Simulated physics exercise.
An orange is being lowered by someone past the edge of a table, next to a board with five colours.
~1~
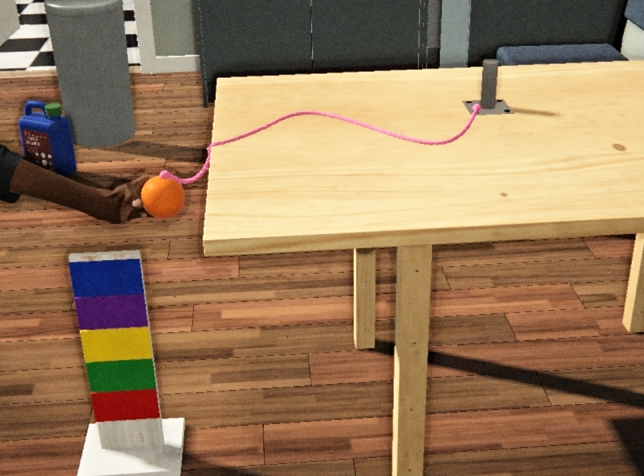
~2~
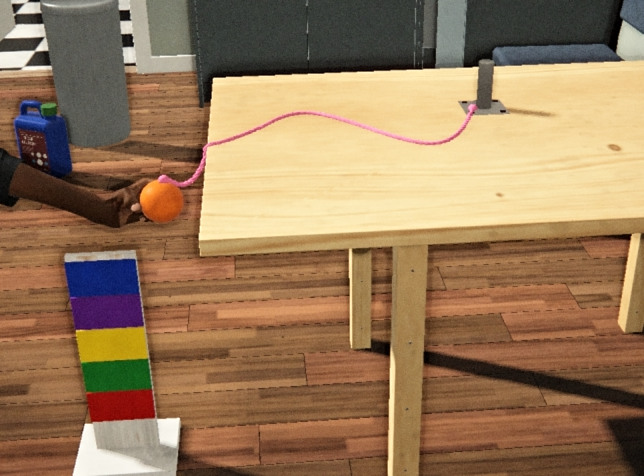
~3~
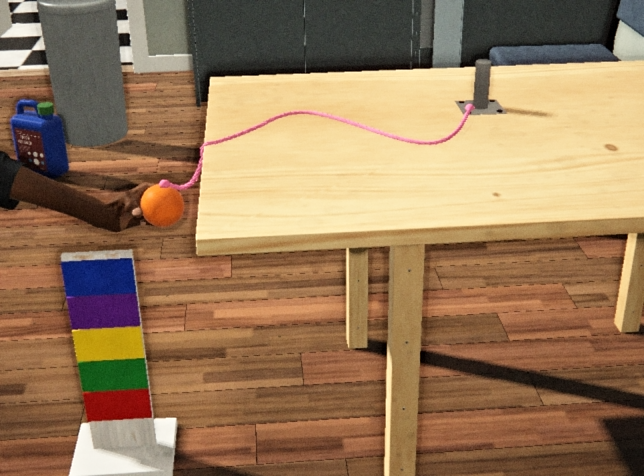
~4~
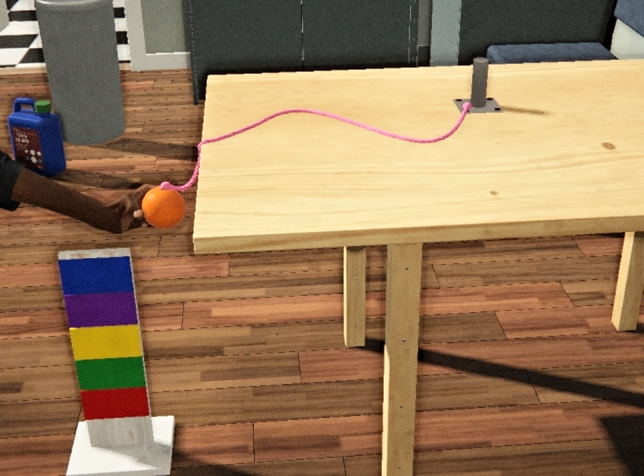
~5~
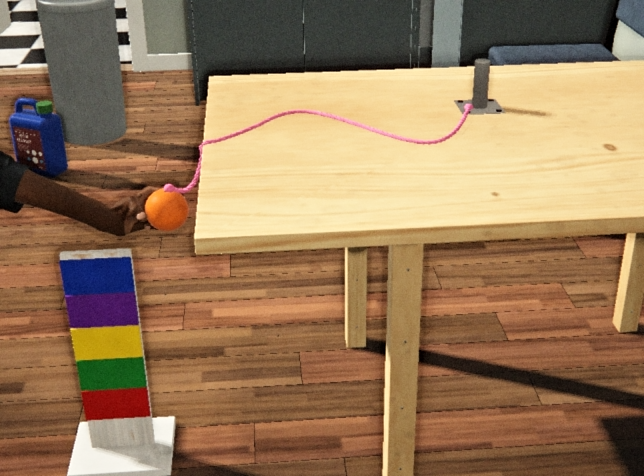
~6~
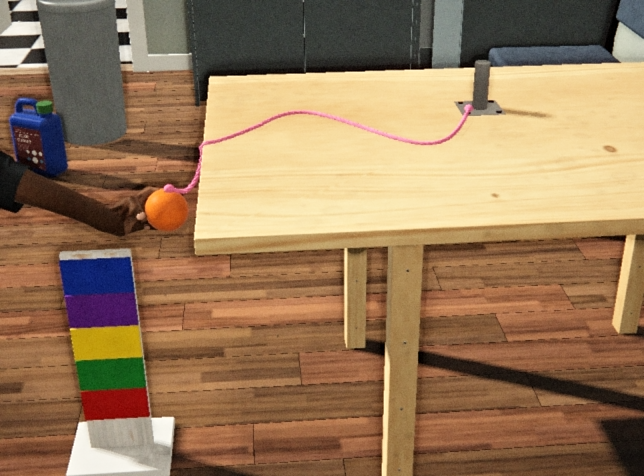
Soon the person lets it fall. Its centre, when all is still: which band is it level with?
It is level with the yellow band.
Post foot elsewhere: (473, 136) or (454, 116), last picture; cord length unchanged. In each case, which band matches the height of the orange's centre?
Try one - green; try two - green.
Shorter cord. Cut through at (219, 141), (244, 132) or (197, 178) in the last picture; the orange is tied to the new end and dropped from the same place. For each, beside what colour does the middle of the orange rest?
First try: Blue; second try: None, it hangs higher; third try: Purple.
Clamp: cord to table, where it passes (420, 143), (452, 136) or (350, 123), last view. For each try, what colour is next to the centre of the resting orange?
Try one: Purple. Try two: Purple. Try three: Blue.
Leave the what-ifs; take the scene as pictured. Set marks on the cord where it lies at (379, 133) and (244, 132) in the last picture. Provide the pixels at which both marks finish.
At (313, 130), then (208, 214).
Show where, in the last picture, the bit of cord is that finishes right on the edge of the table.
It's the piece you see at (290, 114).
Soon after, orange near (223, 314); level with yellow.
After that, orange near (204, 336); level with yellow.
In the end, orange near (216, 334); level with yellow. The cord holds its middle at yellow.
